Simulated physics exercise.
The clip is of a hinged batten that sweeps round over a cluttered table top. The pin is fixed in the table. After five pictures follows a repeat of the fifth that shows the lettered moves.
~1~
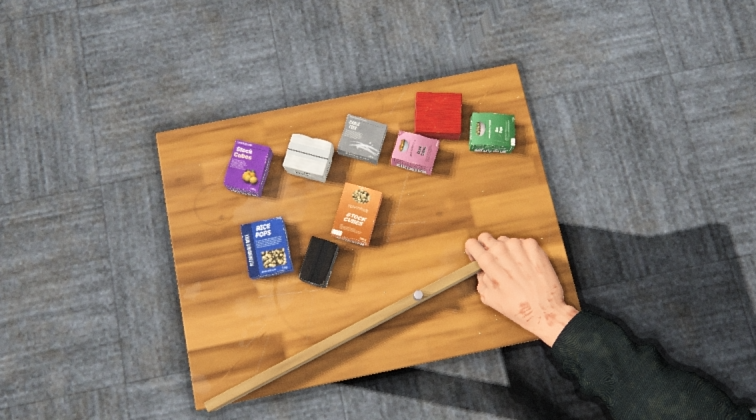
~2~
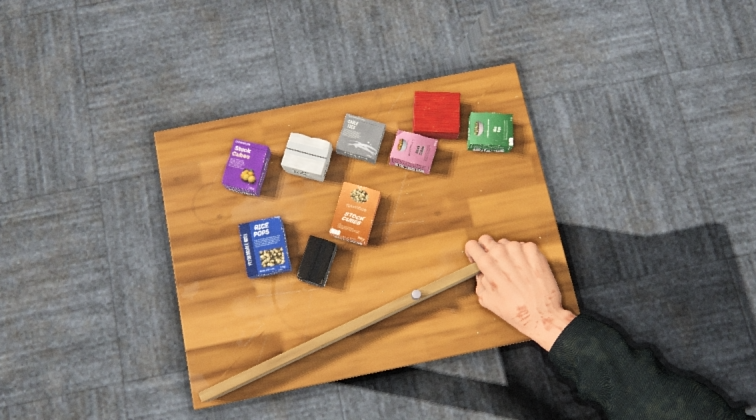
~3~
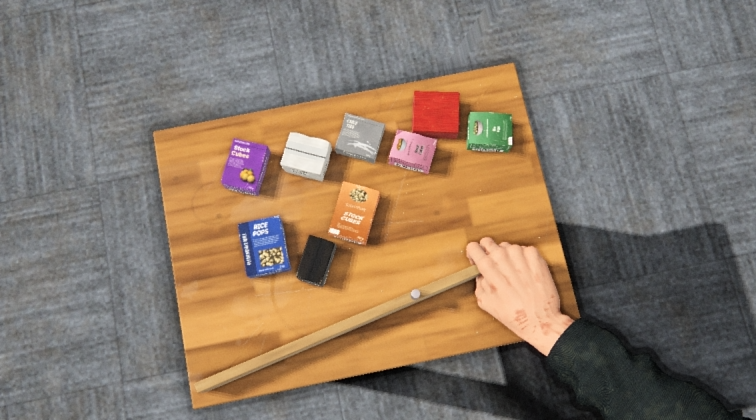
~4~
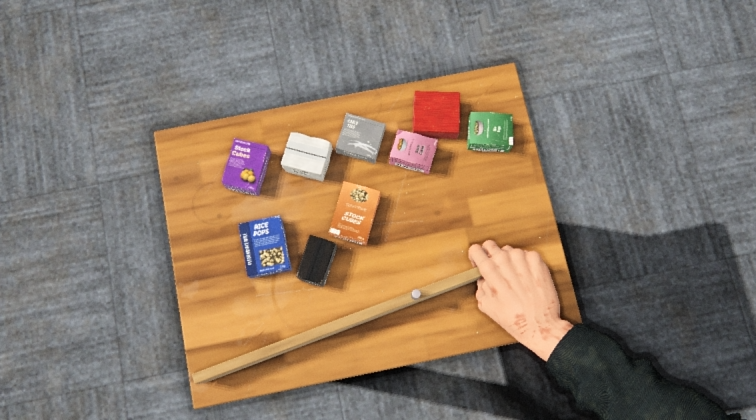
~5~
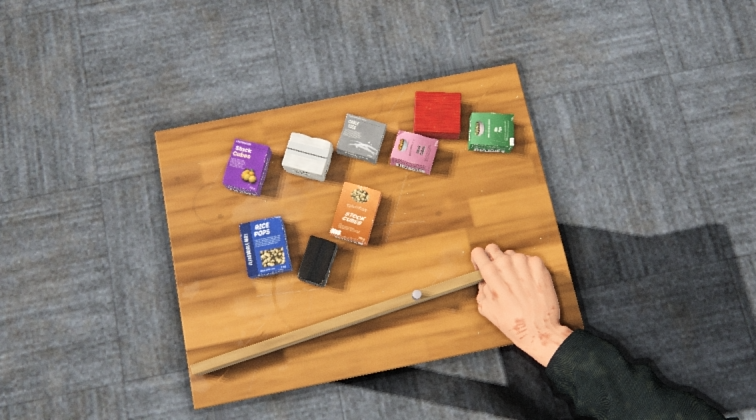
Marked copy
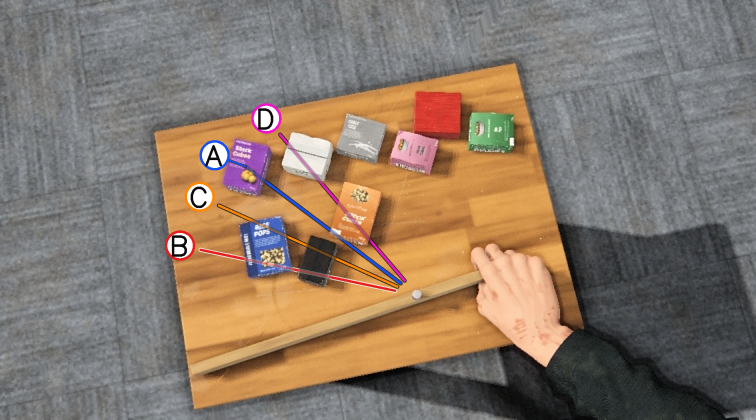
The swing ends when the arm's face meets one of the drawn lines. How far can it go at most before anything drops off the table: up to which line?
Up to line D.
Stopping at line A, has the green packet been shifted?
No.
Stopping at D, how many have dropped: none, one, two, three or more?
In all, none.
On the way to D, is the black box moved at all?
Yes.
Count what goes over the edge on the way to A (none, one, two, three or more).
In all, none.
On the marked copy, A at (322, 224); B at (298, 270); C at (307, 246); D at (341, 206).
With D. Early on, arm (297, 282); blue box (268, 244); black box (317, 258).
Further on, arm (314, 234); white box (315, 148); purple packet (252, 163).
At the end, arm (340, 206); purple packet (293, 110); white box (332, 114); nothing has fallen.
As for the rest, A is safe but short; B is safe but short; C is safe but short.
